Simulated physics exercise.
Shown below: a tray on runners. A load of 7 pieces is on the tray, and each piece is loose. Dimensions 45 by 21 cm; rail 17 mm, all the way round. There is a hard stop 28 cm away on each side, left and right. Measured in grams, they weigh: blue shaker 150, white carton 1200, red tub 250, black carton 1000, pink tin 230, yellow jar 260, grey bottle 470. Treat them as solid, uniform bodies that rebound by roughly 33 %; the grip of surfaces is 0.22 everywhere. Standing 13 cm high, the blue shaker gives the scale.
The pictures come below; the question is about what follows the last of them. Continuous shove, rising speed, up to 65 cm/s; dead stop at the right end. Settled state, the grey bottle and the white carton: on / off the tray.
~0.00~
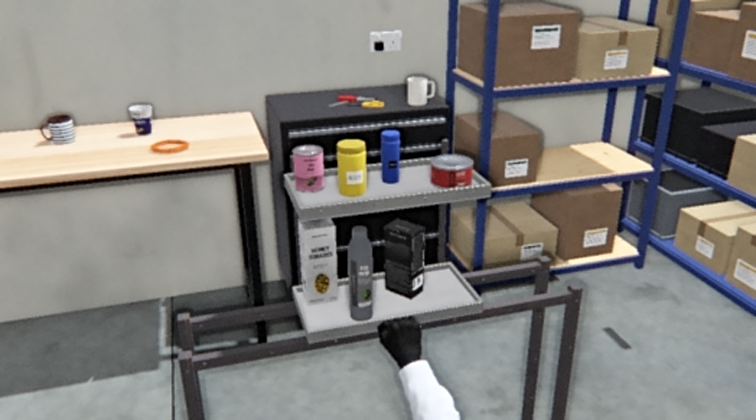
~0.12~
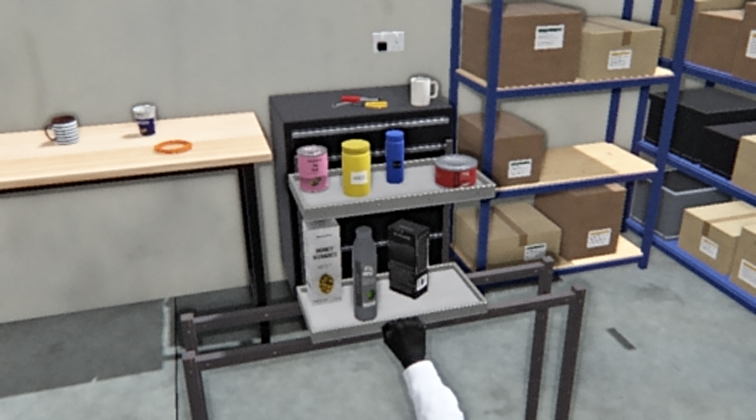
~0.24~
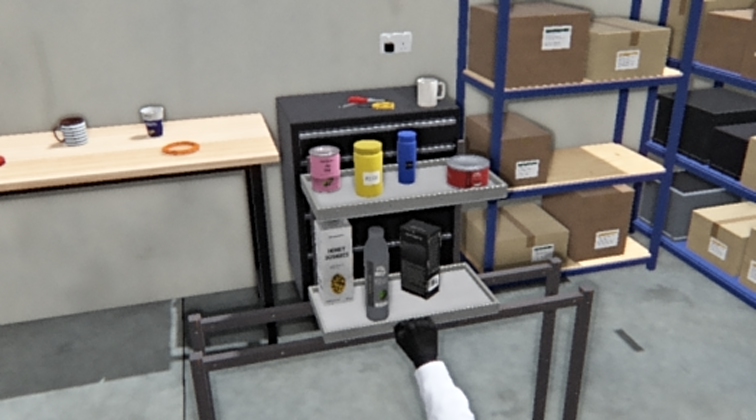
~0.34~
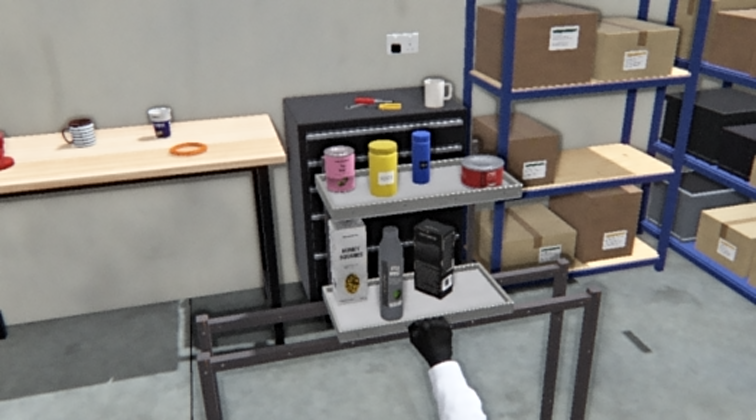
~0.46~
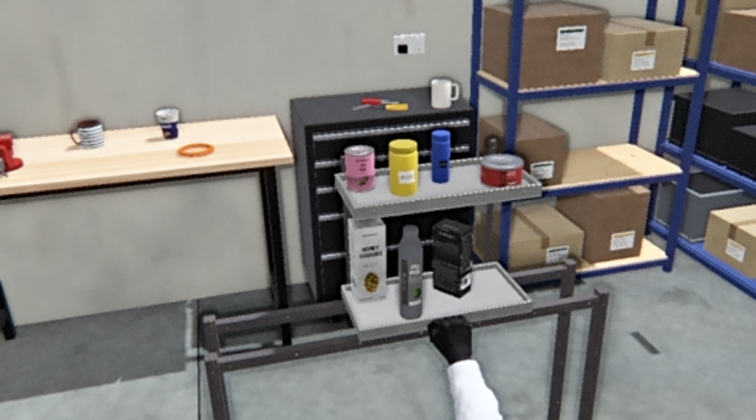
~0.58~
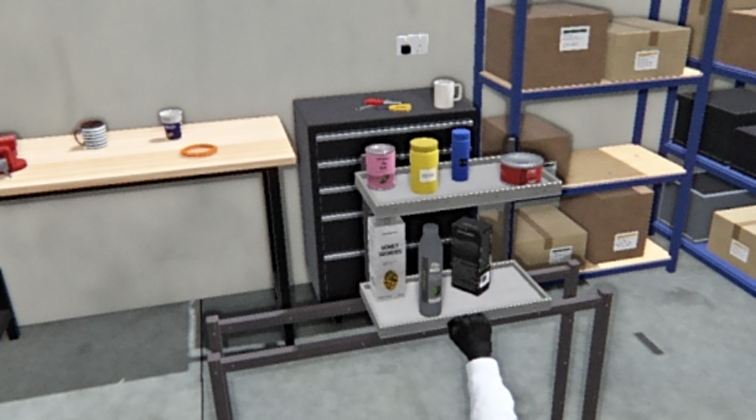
The grey bottle never quits the tray; the white carton never quits the tray.
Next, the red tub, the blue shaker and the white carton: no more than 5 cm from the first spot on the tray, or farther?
Red tub: Remains in place; blue shaker: Is displaced; white carton: Is displaced.
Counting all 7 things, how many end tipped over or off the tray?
It adds up to 0.
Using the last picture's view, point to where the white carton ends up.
It ends up at about (476, 245).
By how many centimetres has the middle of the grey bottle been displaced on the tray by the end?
Start to finish, roughly 9 cm.
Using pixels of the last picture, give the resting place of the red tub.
Roughly at (580, 163) in the last picture.
After 0.98 s, tray 28 cm right; grey bottle slid 5 cm near (508, 258); white carton slid 5 cm near (462, 247); black carton slid 5 cm.
After 1.08 s, tray 28 cm right; grey bottle slid 8 cm near (520, 257); white carton slid 8 cm near (472, 245); black carton slid 8 cm.
At rest (1.5 s), not toppled but over 5 cm from the start, blue shaker, white carton, black carton, pink tin, yellow jar and grey bottle; the last one in place, give or take 5 cm. In the last view, grey bottle near (523, 256), white carton near (476, 245).
